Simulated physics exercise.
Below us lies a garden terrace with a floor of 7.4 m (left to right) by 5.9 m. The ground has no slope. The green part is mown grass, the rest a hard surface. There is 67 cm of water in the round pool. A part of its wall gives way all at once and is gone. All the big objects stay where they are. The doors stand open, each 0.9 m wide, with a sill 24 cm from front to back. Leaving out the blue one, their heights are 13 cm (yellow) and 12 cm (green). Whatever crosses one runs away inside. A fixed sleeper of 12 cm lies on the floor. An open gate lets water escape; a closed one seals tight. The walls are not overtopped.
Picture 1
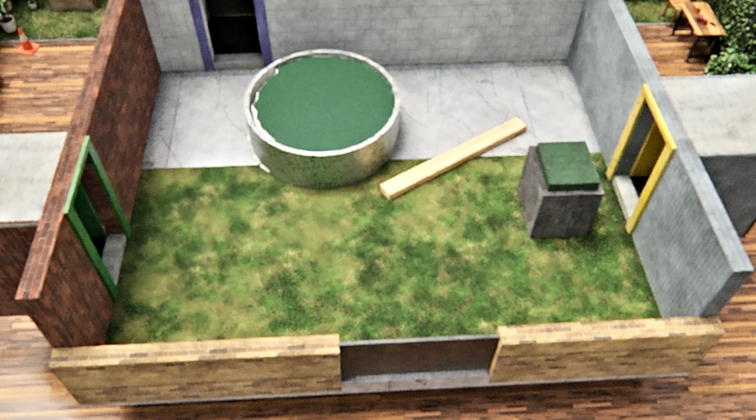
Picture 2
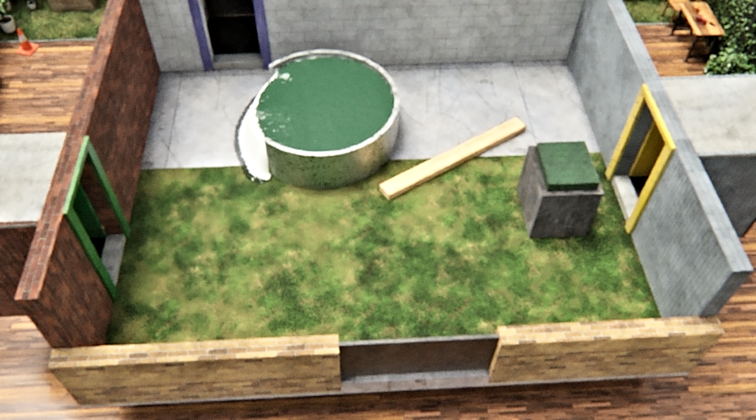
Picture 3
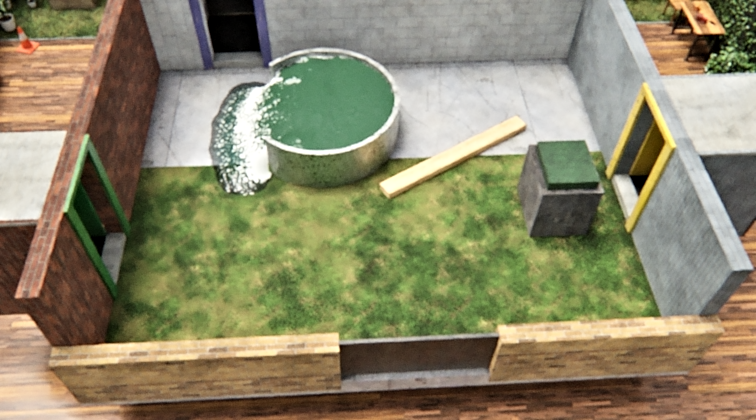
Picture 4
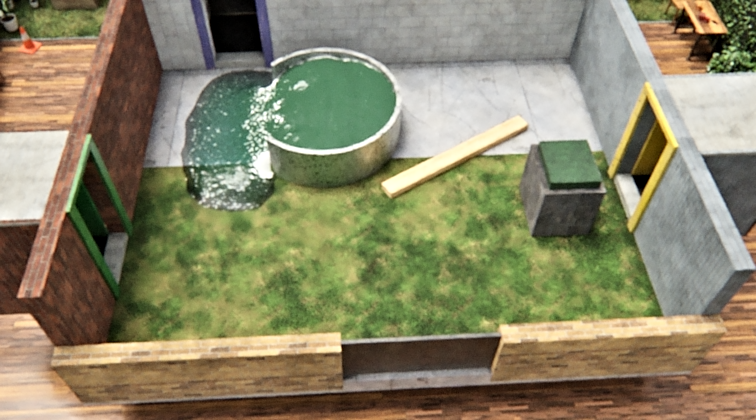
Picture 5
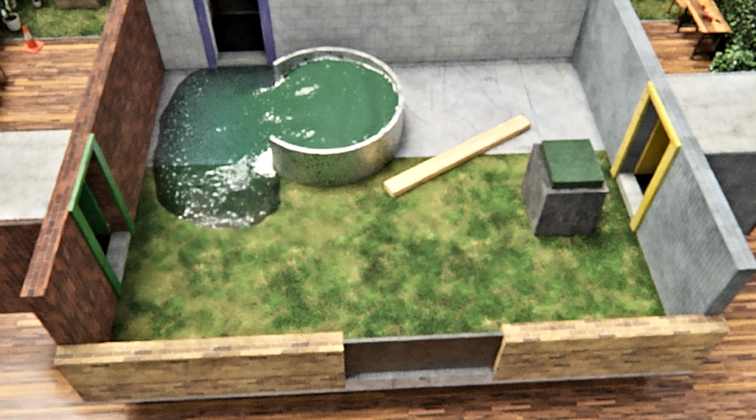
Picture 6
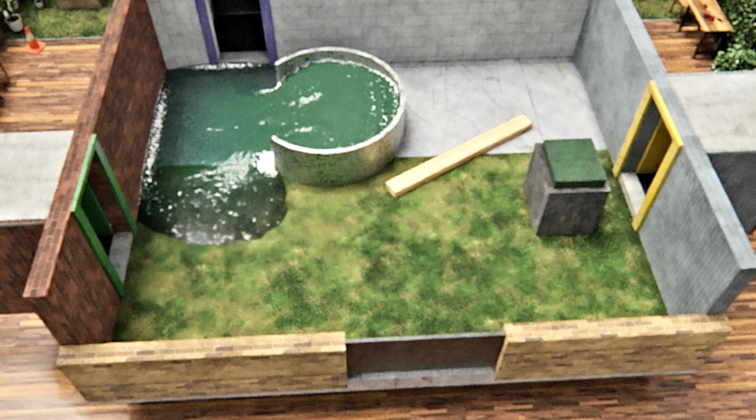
Green water burst through the left side of the round pool and spread across the paving and onto the grass, reaching the blue door at the back and the brick wall on the left.
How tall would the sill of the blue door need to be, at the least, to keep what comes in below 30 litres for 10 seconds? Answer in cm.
At least 17 cm or so.
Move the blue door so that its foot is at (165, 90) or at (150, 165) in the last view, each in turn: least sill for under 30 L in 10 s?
About 32 and 31 cm.
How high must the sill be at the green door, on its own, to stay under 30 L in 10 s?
Roughly 9.0 cm at green.
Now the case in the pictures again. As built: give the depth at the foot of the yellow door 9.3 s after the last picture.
Some 5.0 cm.
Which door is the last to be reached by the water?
It is the yellow one.
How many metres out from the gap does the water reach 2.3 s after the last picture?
About 4.6 m.
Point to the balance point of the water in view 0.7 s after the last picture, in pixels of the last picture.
Around (271, 135).
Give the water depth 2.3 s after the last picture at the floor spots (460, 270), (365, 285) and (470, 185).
Roughly 0, 0 and 0 cm, in turn.
Then, 0.7 s after the last picture water covers 20 % of the floor, deepest (47 cm) near (154, 139); 10 cm at the blue door, 0 litres in over its 15 cm sill.
Then, 2.3 s after the last picture water covers 35 % of the floor, deepest (30 cm) near (167, 74); 21 cm at the blue door, 21 litres in over its 15 cm sill.
Then, 9.3 s after the last picture water covers 95 % of the floor, deepest (9 cm) near (456, 168); 6 cm at the blue door, 43 litres in over its 15 cm sill.
At the blue door as built, the water peaked near 22 cm, 1.7 s after the last picture.
Run again over the same 10 s with other heights there, 47 litres in over 15 cm, 12 litres over 20 cm. The limit of 30 litres is kept from about 17 cm up.
